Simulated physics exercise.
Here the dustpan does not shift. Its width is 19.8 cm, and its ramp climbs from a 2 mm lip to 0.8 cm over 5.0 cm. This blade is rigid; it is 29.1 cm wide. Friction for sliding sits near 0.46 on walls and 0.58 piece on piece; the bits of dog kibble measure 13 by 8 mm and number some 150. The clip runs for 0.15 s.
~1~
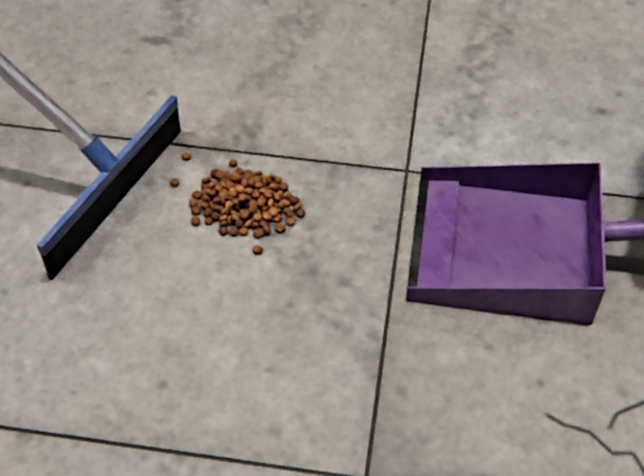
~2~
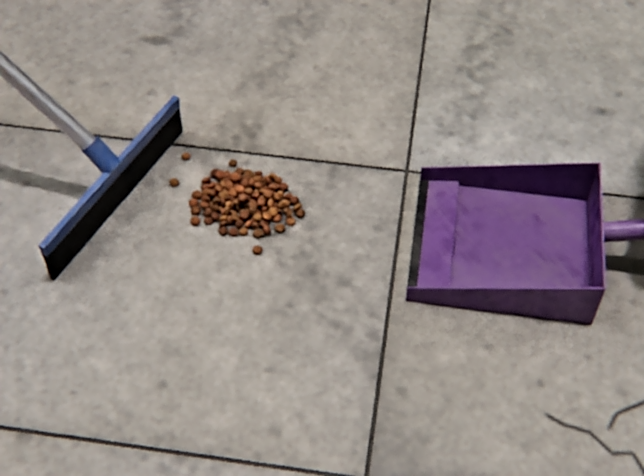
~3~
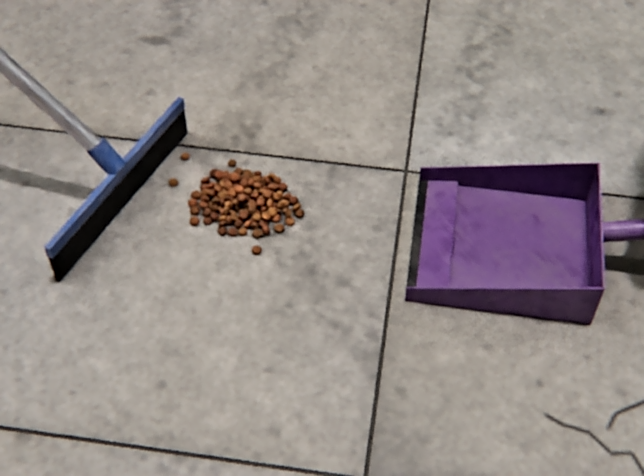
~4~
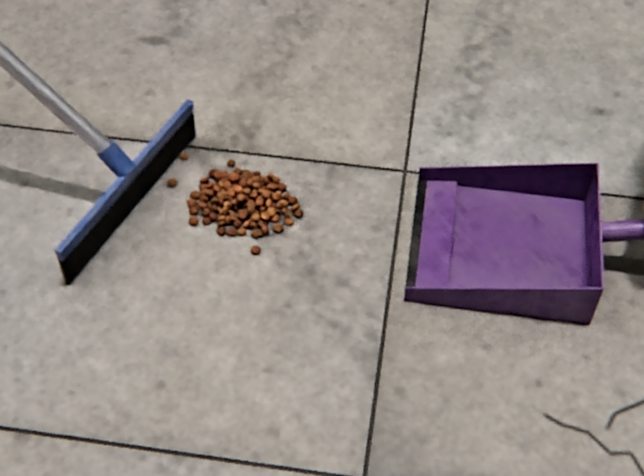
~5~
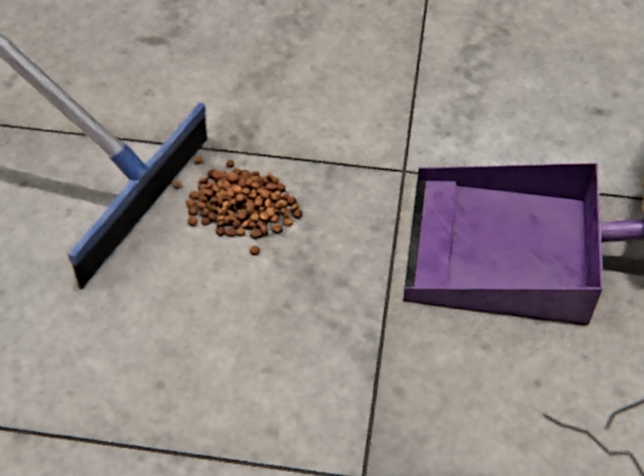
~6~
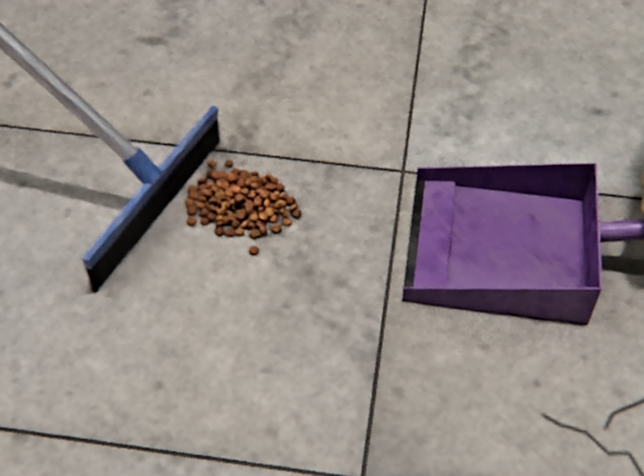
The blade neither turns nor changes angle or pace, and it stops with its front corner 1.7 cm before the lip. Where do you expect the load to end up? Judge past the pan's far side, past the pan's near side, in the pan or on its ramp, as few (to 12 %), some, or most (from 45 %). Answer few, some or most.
Far side: Few; near side: Few; pan: Some.
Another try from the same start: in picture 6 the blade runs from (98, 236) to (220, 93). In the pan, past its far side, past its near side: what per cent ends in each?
Pan: 0, far side: 15, near side: 0.
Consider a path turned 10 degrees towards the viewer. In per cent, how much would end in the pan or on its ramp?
I'd put it at close to 25 percent.
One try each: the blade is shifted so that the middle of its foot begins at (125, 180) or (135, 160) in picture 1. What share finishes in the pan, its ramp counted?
First try about 10 per cent, second about 5 per cent.
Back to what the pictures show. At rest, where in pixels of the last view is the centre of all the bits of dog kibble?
Resting centre estimate: Around (395, 240).
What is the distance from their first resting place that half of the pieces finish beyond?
I'd say close to 20 cm.
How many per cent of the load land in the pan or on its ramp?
20 percent.
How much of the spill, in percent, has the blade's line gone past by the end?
My guess is close to 0 per cent.
Then, 0.20 s after the last picture, middle of the blade 19 cm from the lip; 0 % over the lip, far side 0 %, near side 0 %.
Then, 0.33 s after the last picture, middle of the blade 10 cm from the lip; 0 % over the lip, far side 0 %, near side 5 %.
Then, 0.59 s after the last picture, middle of the blade 6 cm from the lip; 20 % over the lip, far side 0 %, near side 5 %.
In the end, far side 0 %, near side 5 %, pan 20 %, in front of the lip or behind the blade 70 %.
